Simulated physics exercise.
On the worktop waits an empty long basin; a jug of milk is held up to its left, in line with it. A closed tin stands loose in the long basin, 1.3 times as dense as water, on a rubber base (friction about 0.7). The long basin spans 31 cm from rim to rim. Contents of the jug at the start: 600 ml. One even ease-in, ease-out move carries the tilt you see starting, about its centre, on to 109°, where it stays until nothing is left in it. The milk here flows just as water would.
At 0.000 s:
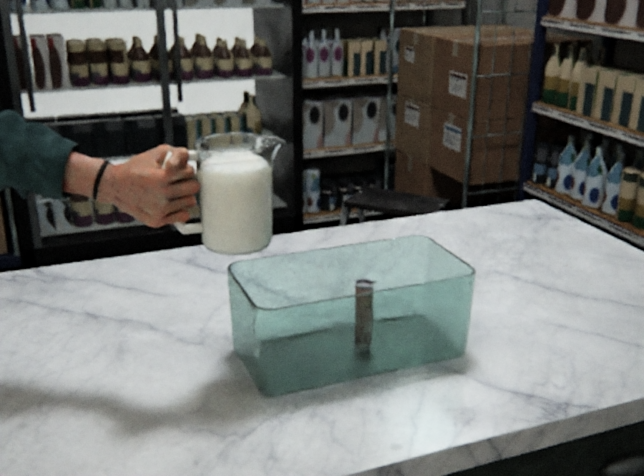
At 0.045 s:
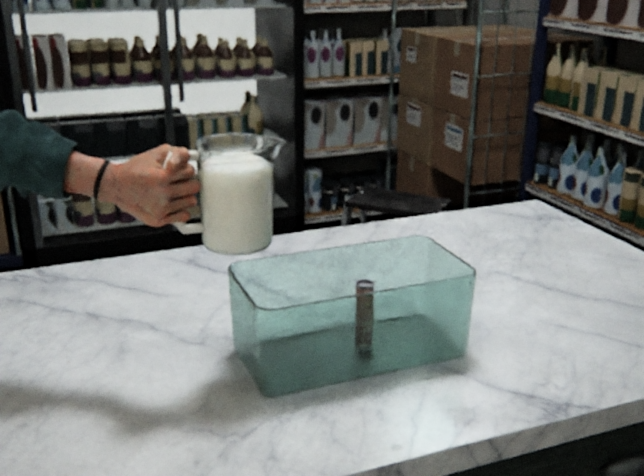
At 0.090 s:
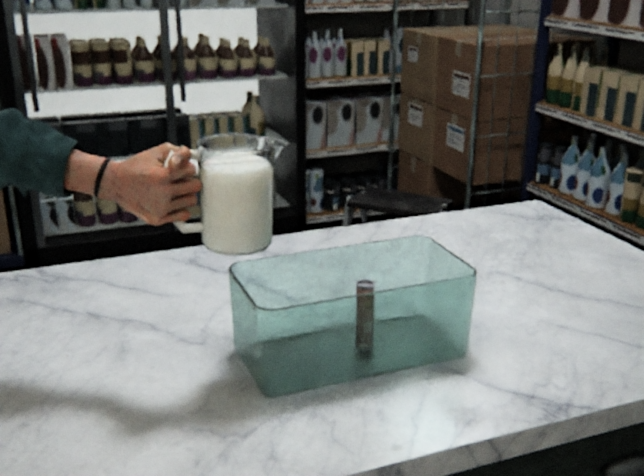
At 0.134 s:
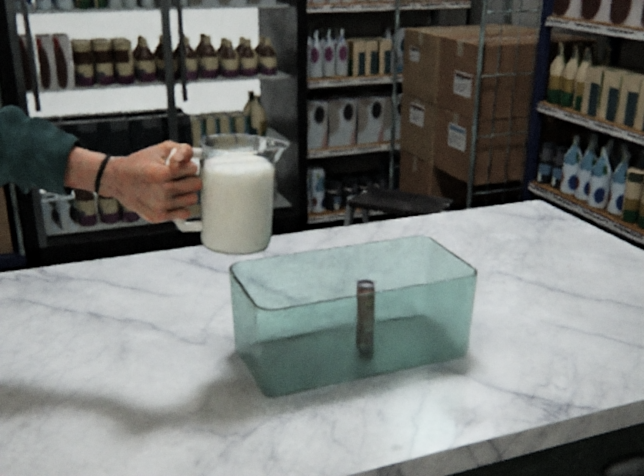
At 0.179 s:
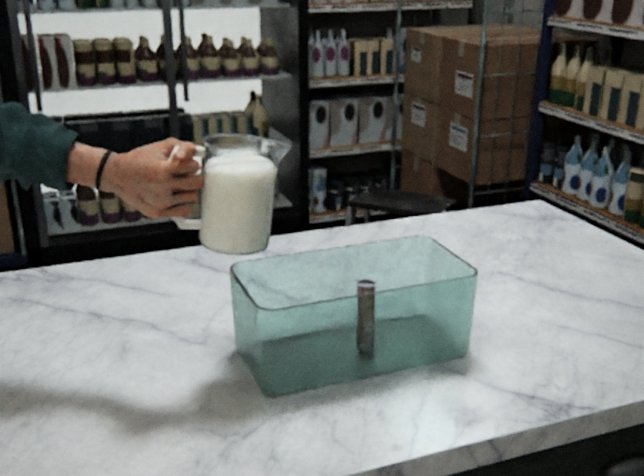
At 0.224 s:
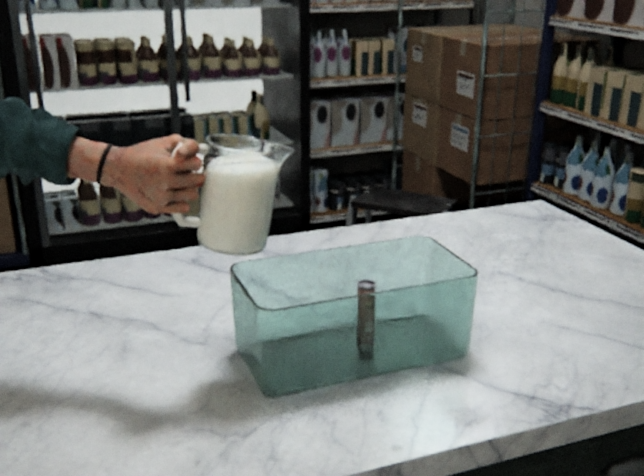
A hand held a glass jug of milk above a marble worktop, then slowly tilted it slightly to the right, while a long greenish see-through basin with a small upright tin inside stayed still.
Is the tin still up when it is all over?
It stays erect.
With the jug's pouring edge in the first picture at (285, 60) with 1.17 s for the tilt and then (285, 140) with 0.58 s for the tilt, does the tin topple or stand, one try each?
Run one: It tumbles. Run two: It does not tip.
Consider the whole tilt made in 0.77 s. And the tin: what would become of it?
The tin stays on its base.
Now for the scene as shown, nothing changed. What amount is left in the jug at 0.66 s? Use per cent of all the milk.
I reckon about 88 in a hundred is still held.
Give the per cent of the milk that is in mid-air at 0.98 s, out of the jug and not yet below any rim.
About 18 percent.
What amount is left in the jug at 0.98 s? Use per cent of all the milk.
34 %.
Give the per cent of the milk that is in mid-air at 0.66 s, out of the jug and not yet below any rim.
Roughly 10 %.
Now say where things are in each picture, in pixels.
In the first picture, it leans 0°; its right rim is at (284, 140); the milk meets the walls at (199, 165) and (268, 158); the long basin's rim runs from (241, 287) to (450, 254); the tin's top is at (364, 286).
In the second picture, it leans 0°; its right rim is at (285, 140); the milk meets the walls at (201, 164) and (269, 158).
In the third picture, it leans 2°; its right rim is at (287, 141); the milk meets the walls at (201, 164) and (269, 159).
In the fourth picture, it leans 3°; its right rim is at (289, 143); the milk meets the walls at (202, 165) and (271, 159).
In the fifth picture, it leans 6°; its right rim is at (291, 146); the milk meets the walls at (204, 165) and (273, 160).
In the sixth picture, it leans 10°; its right rim is at (294, 149); the milk meets the walls at (205, 166) and (276, 160).
By 0.66 s the tilt is 65° and 88 per cent is still to pour; the tin stands where it began.
By 0.98 s the tilt is 102° and 35 per cent is still to pour; the tin stands 1 cm from where it began.
By 1.31 s the tilt is 109° and 2 per cent is still to pour; the tin stands 1 cm from where it began.
By 1.67 s the tilt is 109° and 0 per cent is still to pour; the tin stands 1 cm from where it began.
At rest the tin stands 1 cm from where it began.
